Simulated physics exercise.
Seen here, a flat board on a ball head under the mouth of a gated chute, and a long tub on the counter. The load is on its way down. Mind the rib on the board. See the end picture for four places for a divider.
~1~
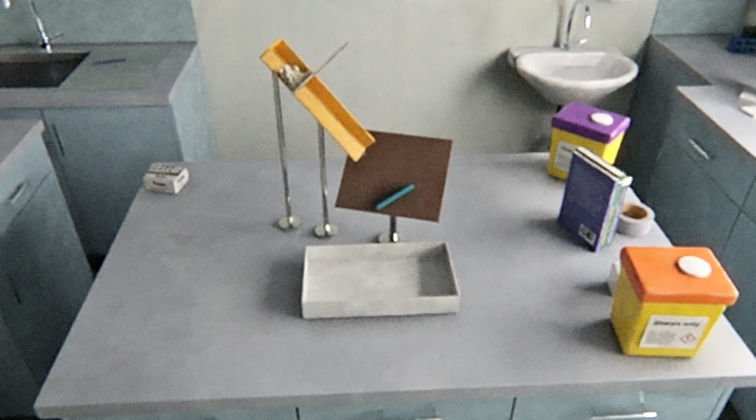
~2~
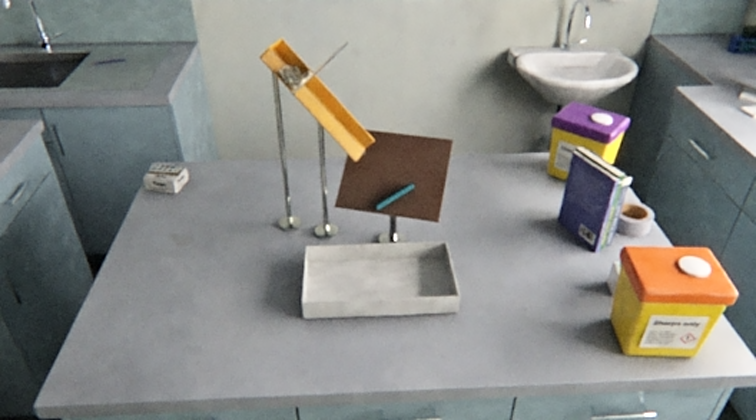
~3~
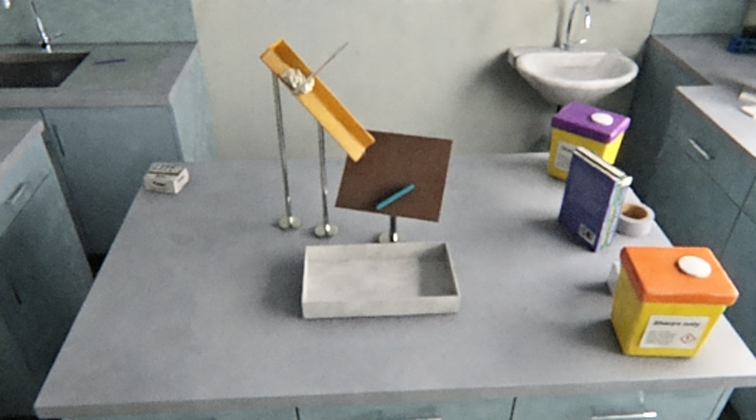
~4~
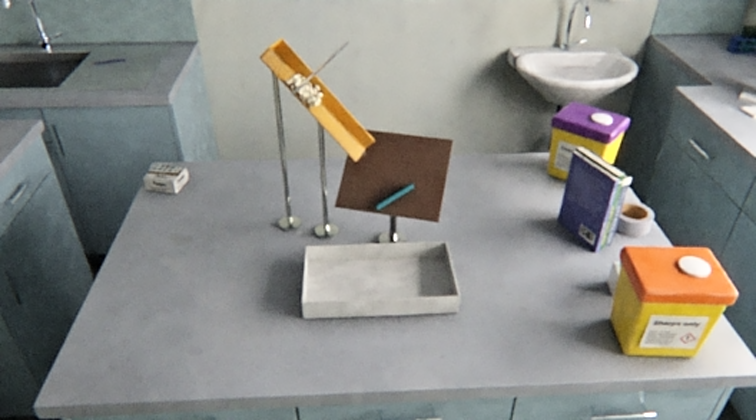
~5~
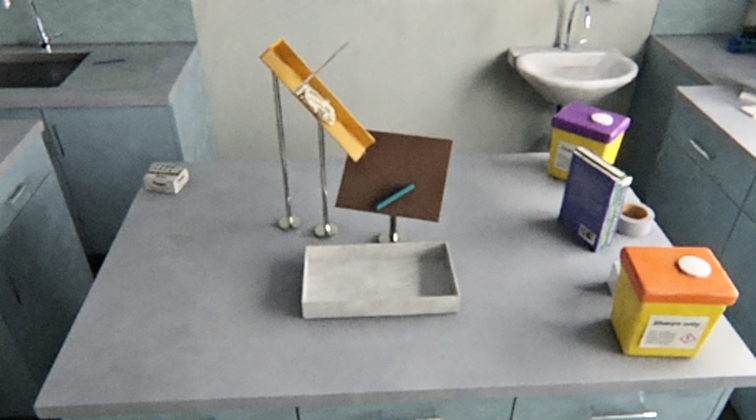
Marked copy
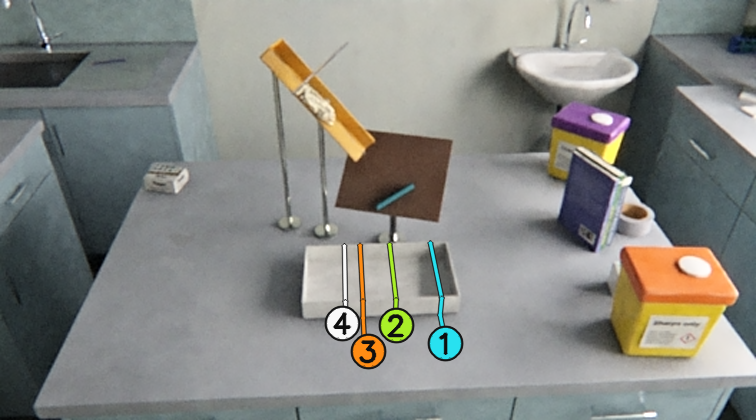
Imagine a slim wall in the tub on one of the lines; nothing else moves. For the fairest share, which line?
The answer is line 3.
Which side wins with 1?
The left side.
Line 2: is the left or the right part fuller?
More lands on the left.
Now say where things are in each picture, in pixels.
In the first frame, load behind the gate near (296, 78), white beans; lip of the chute near (361, 155), sloping fairly steeply.
In the second frame, middle of the board near (394, 173), tilted fairly steeply; middle of its low edge near (386, 214); of its high edge near (403, 134).
In the third frame, front corners of the tub near (303, 302) and (460, 296), empty; front of the load near (306, 92).
In the fourth frame, middle of the load near (305, 93); its front near (317, 104), close to a quarter of the way to the lip; rib from (413, 184) to (376, 207).
In the fifth frame, middle of the load near (315, 104); its front near (331, 124), close to half of the way to the lip.
On the marked copy, line 1 crosses the front rim at (441, 297); line 2 crosses the front rim at (395, 299); line 3 crosses the front rim at (362, 300); line 4 crosses the front rim at (345, 301).
For line 1, of what is caught, all but a few on the left of the divider, only a few on the right.
For line 2, of what is caught, all but a few on the left of the divider, a small share on the right.
For line 3, of what is caught, close to half on the left of the divider, close to half on the right.
For line 4, of what is caught, a small share on the left of the divider, all but a few on the right.
